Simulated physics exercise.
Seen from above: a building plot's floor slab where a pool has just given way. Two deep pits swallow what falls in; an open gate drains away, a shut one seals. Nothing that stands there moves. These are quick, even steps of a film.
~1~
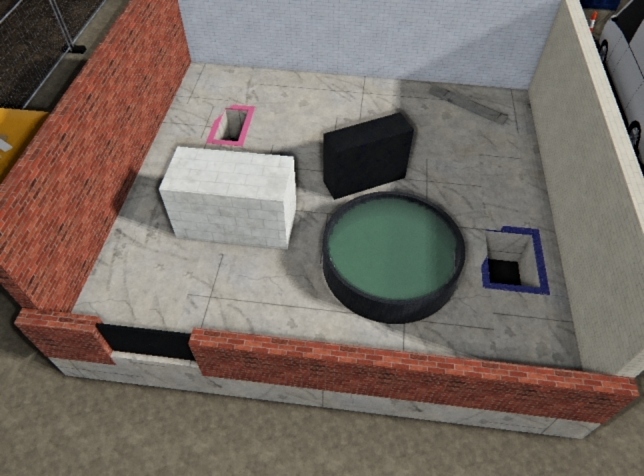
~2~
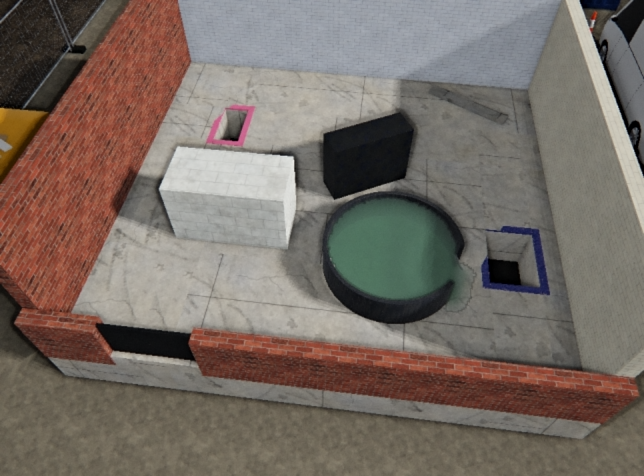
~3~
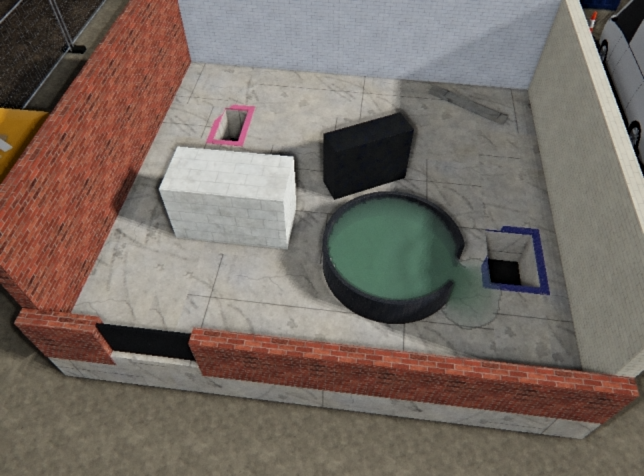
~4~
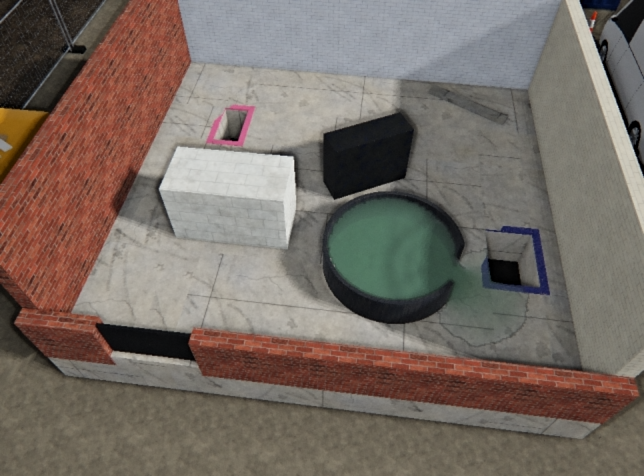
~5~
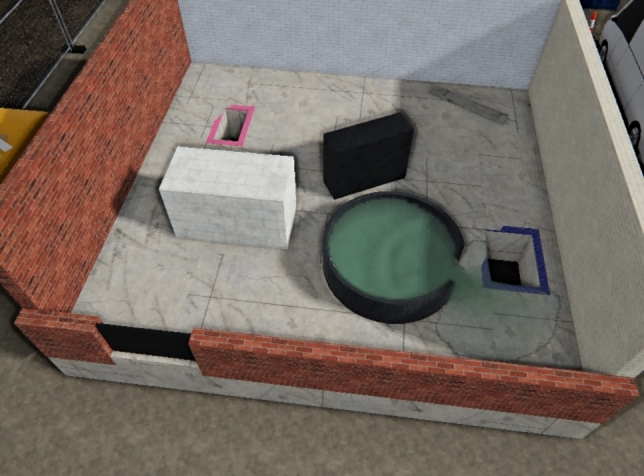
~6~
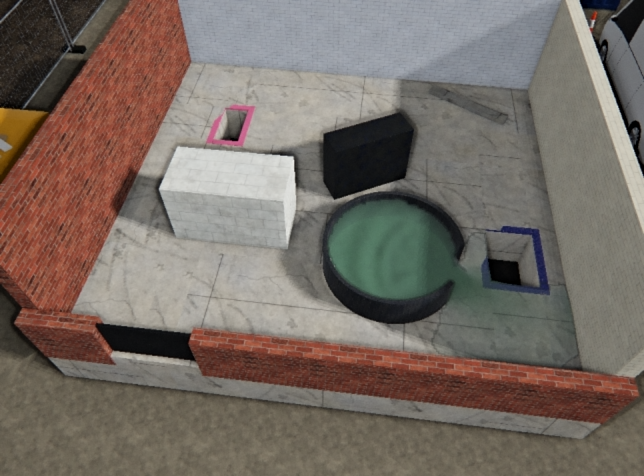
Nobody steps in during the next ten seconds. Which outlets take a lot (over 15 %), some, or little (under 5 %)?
One by one: The gate takes under 5 %; the blue pit takes over 15 %; the pink pit takes under 5 %.
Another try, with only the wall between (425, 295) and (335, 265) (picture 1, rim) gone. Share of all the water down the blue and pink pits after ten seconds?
In per cent: Blue 20, pink 6.
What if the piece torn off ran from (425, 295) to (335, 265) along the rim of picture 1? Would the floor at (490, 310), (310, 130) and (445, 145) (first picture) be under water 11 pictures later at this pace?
In that order: Flooded, dry, free of water.
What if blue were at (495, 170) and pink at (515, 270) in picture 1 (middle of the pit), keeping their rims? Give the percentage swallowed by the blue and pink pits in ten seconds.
In per cent: Blue 6, pink 40.
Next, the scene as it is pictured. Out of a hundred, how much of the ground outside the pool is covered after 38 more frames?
I make it 30 per cent.
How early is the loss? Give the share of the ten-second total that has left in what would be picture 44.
Some 70 per cent.
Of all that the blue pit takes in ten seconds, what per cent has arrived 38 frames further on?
Near 70 in a hundred.
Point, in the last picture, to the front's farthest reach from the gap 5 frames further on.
Near (577, 397).
A moment on, water covers 10 % of the floor; the gate 0 %, the blue pit 5 %, the pink pit 0 %.
Next, water covers 10 % of the floor; the gate 0 %, the blue pit 10 %, the pink pit 0 %.
Then, water covers 15 % of the floor; the gate 0 %, the blue pit 16 %, the pink pit 0 %.
Later, water covers 30 % of the floor; the gate 0 %, the blue pit 26 %, the pink pit 0 %.
In the end, water covers 40 % of the floor; the gate 0 %, the blue pit 37 %, the pink pit 0 %.
